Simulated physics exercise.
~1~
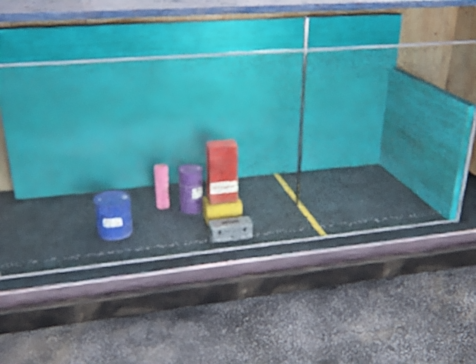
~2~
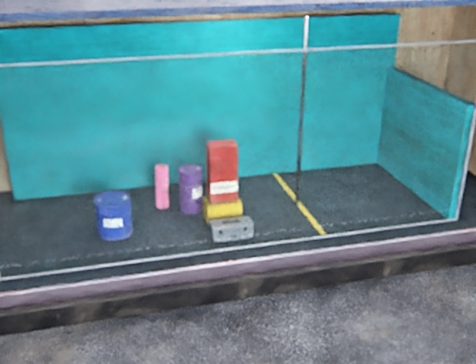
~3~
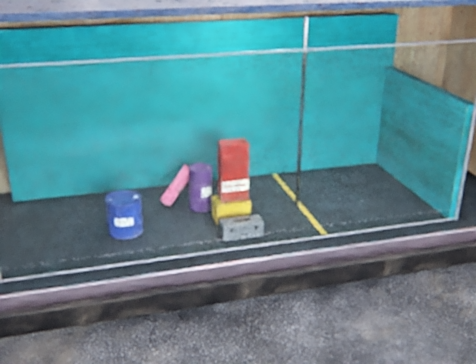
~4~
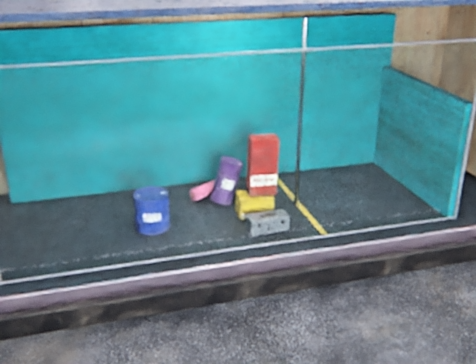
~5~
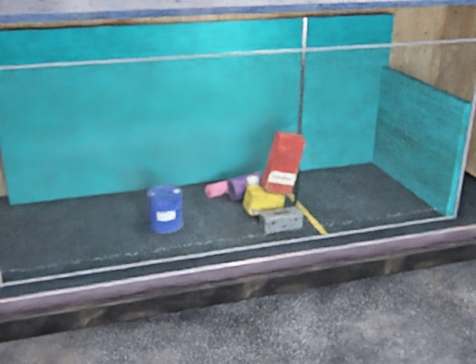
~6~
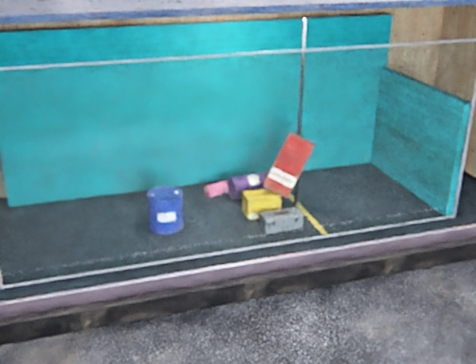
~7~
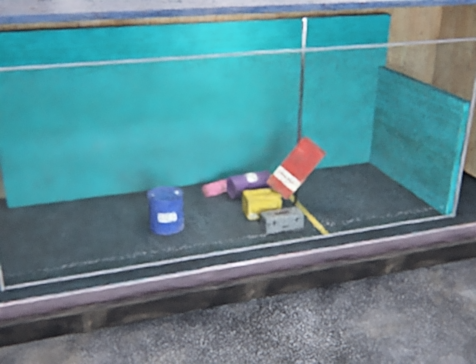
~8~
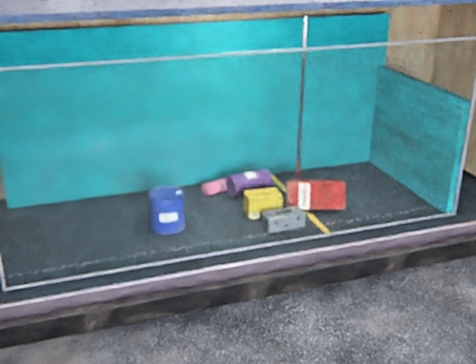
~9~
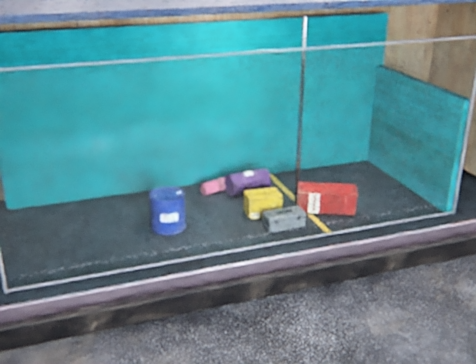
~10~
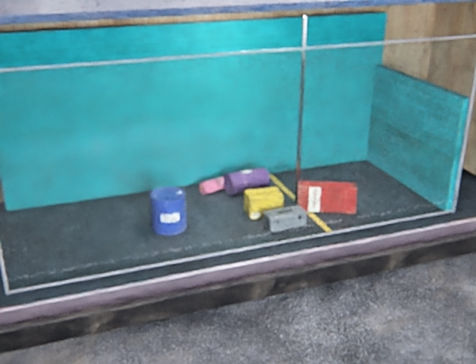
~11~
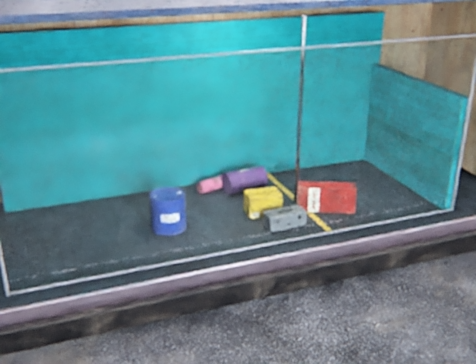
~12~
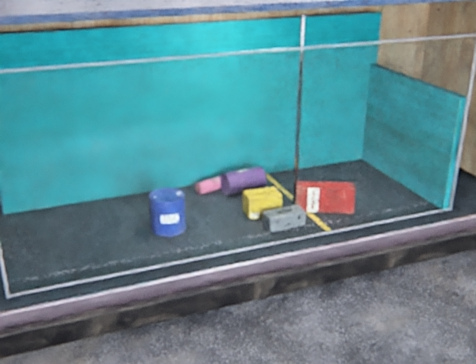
A red box slides right with the other items, tips over and lands across the yellow line.
